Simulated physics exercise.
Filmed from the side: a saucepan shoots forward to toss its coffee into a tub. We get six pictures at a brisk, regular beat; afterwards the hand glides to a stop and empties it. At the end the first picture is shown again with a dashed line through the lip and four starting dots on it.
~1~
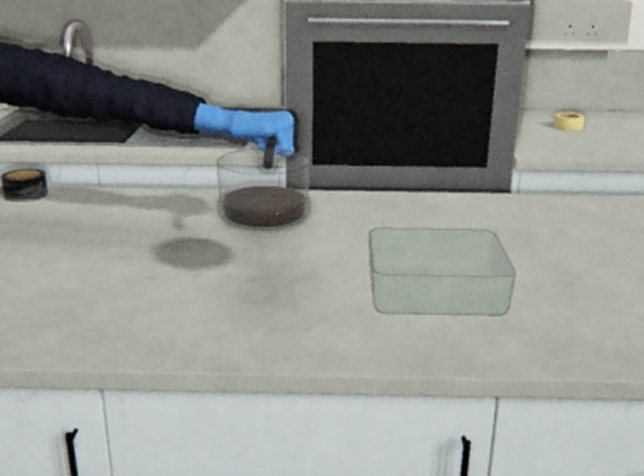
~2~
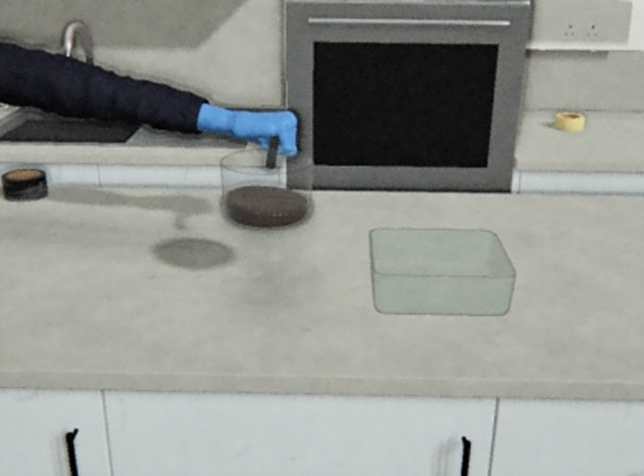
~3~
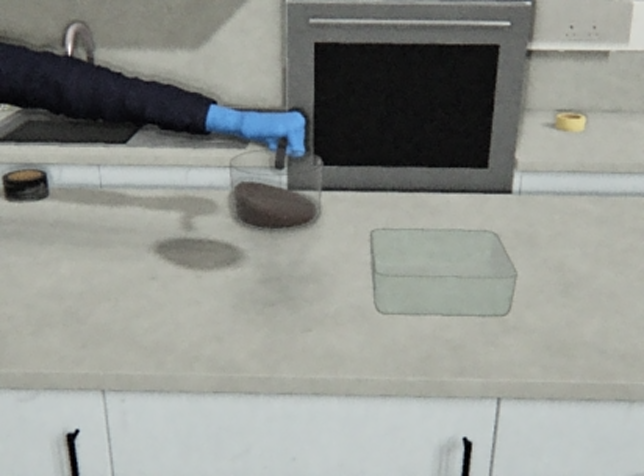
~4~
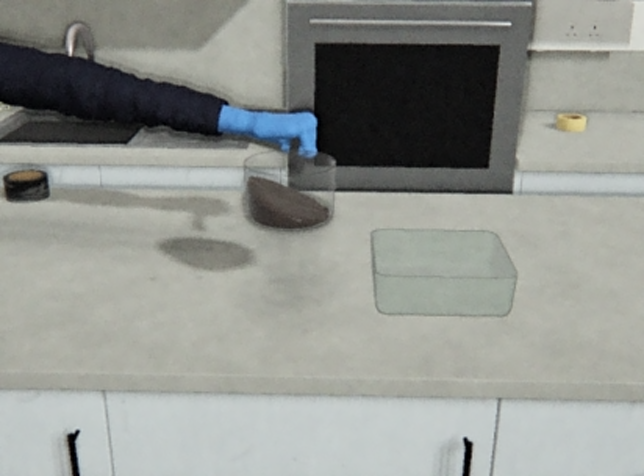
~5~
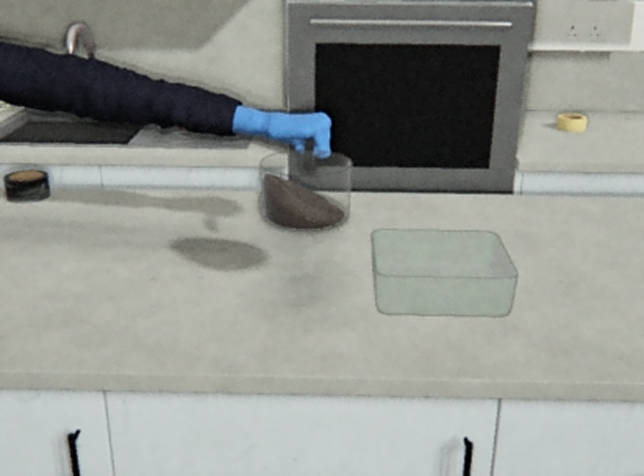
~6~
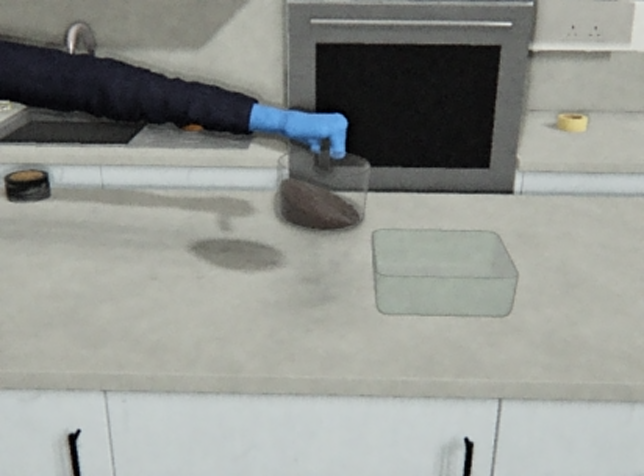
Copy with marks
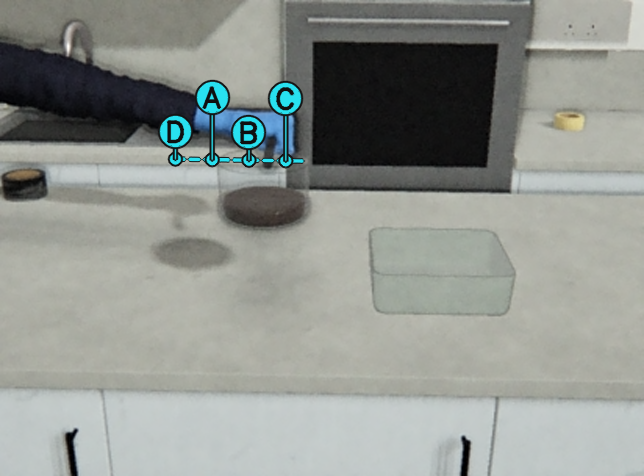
We see a blue-gloved hand holding a clear container of dark brown coffee above a pale countertop, moving it right toward a transparent tub as the coffee tilts into a slope, piled higher on the left side.
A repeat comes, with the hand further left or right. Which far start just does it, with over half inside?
Use place C.
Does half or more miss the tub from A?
Yes, that goes wrong.
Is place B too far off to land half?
Yes, that goes wrong.
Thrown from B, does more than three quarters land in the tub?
No.
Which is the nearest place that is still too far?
B it is.
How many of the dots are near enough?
One of them.
On the marked copy, A at (212, 159); B at (248, 160); C at (285, 160); D at (175, 159).
With A, about 15 % lands in the tub, 82 % falls short and 3 % goes beside or beyond.
With B, about 35 % lands in the tub, 58 % falls short and 7 % goes beside or beyond.
With C, about 74 % lands in the tub, 16 % falls short and 9 % goes beside or beyond.
With D, about 3 % lands in the tub, 96 % falls short.
